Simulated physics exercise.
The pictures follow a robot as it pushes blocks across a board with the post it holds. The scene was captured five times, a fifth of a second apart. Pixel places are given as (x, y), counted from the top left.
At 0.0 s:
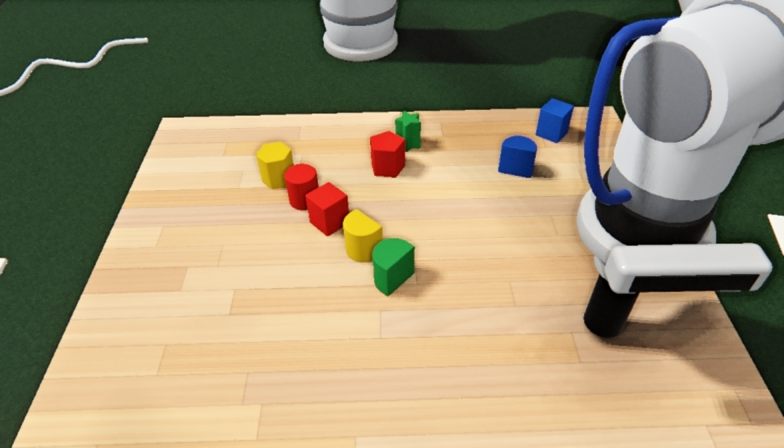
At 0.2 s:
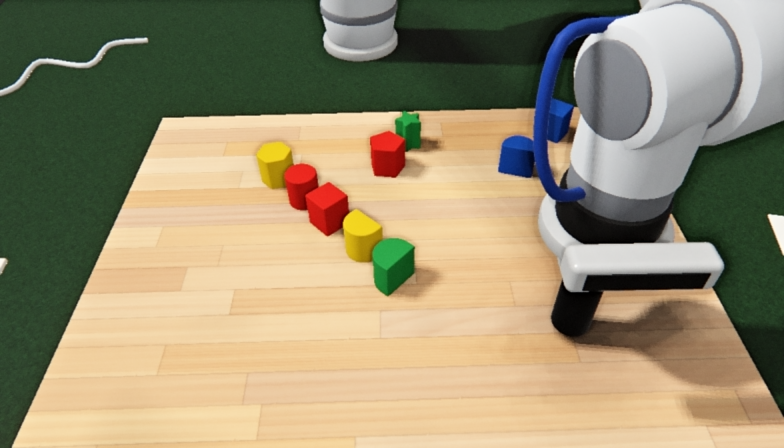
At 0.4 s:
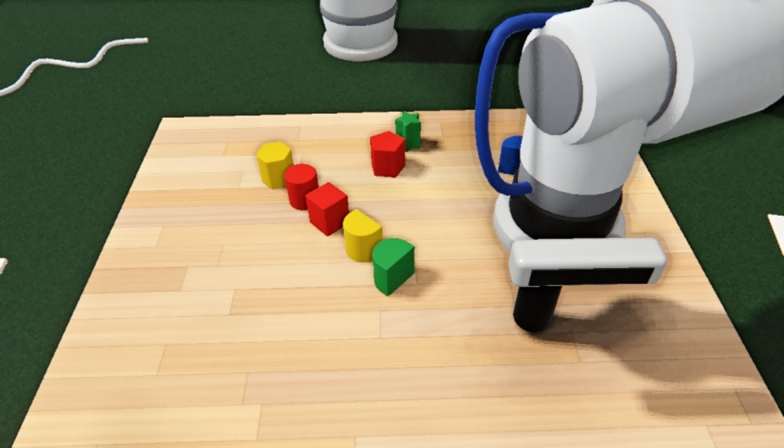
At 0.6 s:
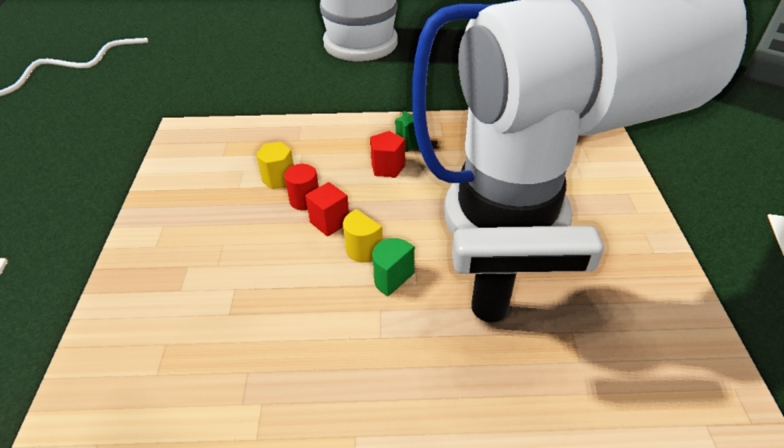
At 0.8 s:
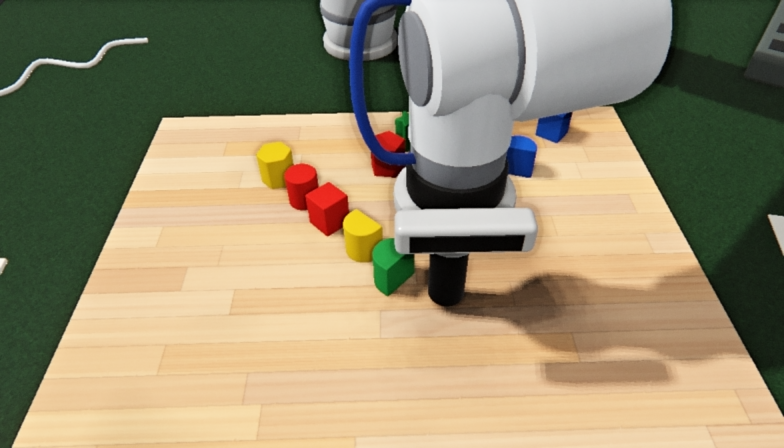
The clip shows a robot arm with a black post moving left across a wooden table, from the right side until the post is beside the green half-round block, while the row of yellow, red and green blocks stays still.
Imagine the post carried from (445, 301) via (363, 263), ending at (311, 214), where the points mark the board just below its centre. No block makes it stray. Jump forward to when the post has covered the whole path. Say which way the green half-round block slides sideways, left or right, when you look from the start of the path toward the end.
Over to the left.
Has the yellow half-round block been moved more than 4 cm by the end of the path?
Yes
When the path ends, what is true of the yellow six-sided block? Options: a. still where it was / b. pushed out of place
b.
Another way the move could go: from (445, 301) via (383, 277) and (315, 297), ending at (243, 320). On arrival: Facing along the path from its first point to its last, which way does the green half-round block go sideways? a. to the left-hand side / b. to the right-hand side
Option b.
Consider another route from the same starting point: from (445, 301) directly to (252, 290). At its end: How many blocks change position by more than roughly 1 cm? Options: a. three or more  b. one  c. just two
(b)
On the path given first. One third of the way, post (387, 267); yellow half-round block (347, 214), turned 15° clockwise; green half-round block (358, 239), turned 10° anticlockwise.
Two thirds of the way, post (341, 238); yellow six-sided block (270, 149); red cylinder (294, 161); red square piece (319, 172); yellow half-round block (325, 193), turned 70° clockwise; green half-round block (307, 218), turned 20° anticlockwise.
At the end, post (310, 205); yellow six-sided block (266, 146); red cylinder (292, 155); red square piece (329, 152), turned 50° anticlockwise; yellow half-round block (325, 171), turned 180° clockwise; green half-round block (293, 211), turned 75° anticlockwise.
